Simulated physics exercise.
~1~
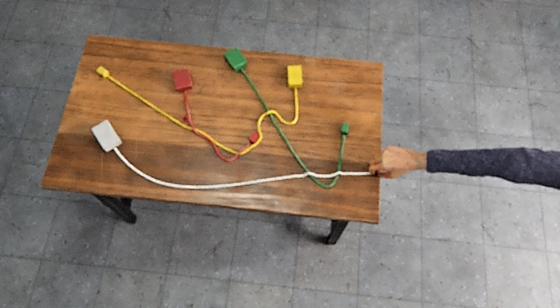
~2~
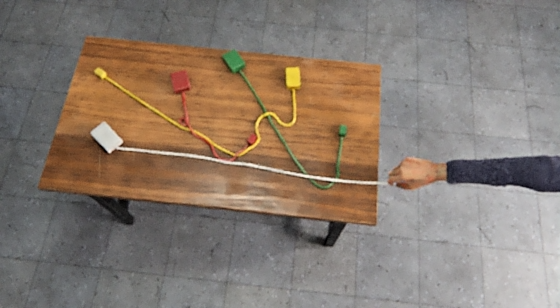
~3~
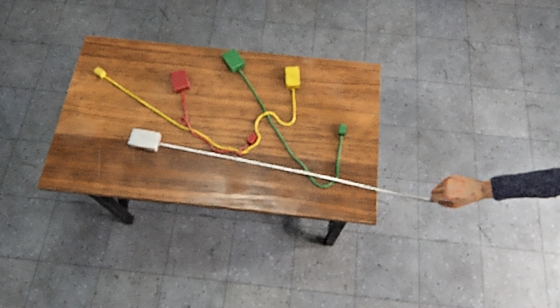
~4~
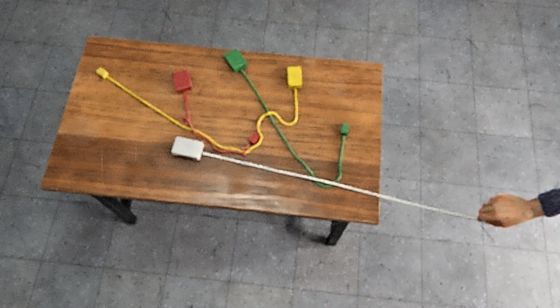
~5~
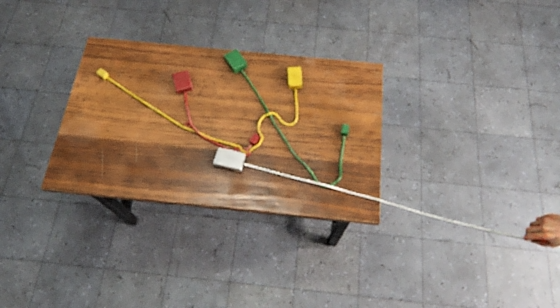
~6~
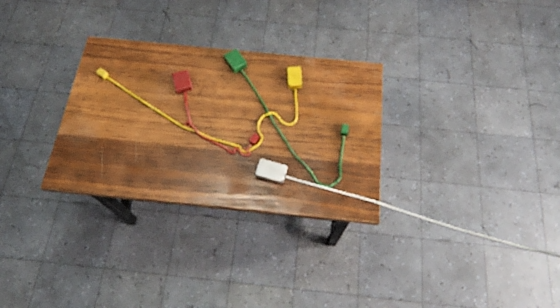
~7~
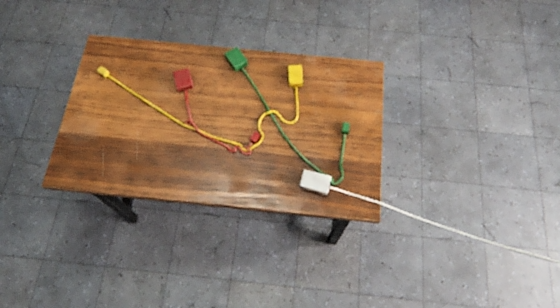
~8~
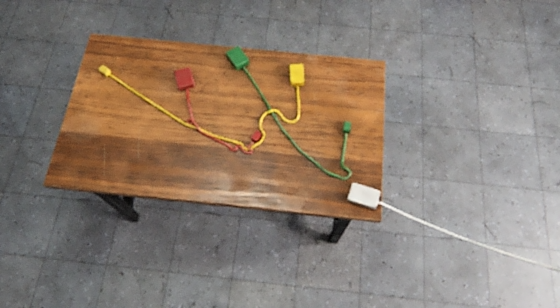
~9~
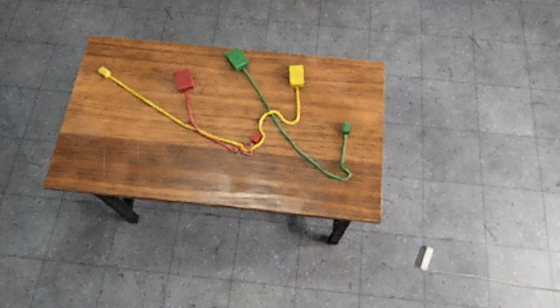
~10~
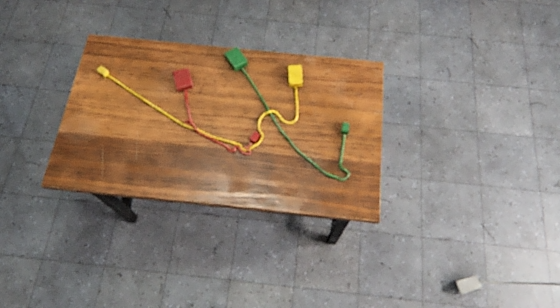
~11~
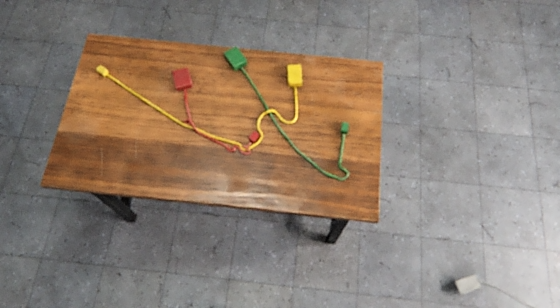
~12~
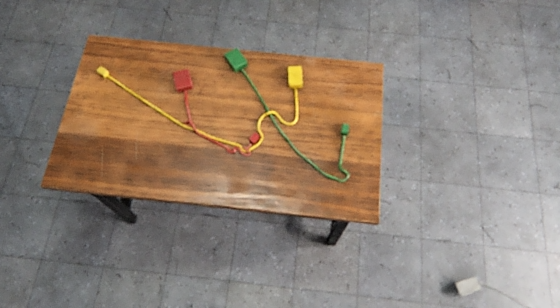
On a wooden side table standing on a grey tiled floor, white, yellow, red and green leads lie tangled, with blocky chargers at their ends. A hand at the right edge grips the white lead and pulls it taut, drawing it rightwards and slightly towards the near side. The white charger slides across the tabletop behind it, passing the other leads, while the hand moves out of view. It reaches the right edge, tips off and drops to the floor, turning as it falls. It comes to rest there, while the yellow, red and green chargers remain on the table.
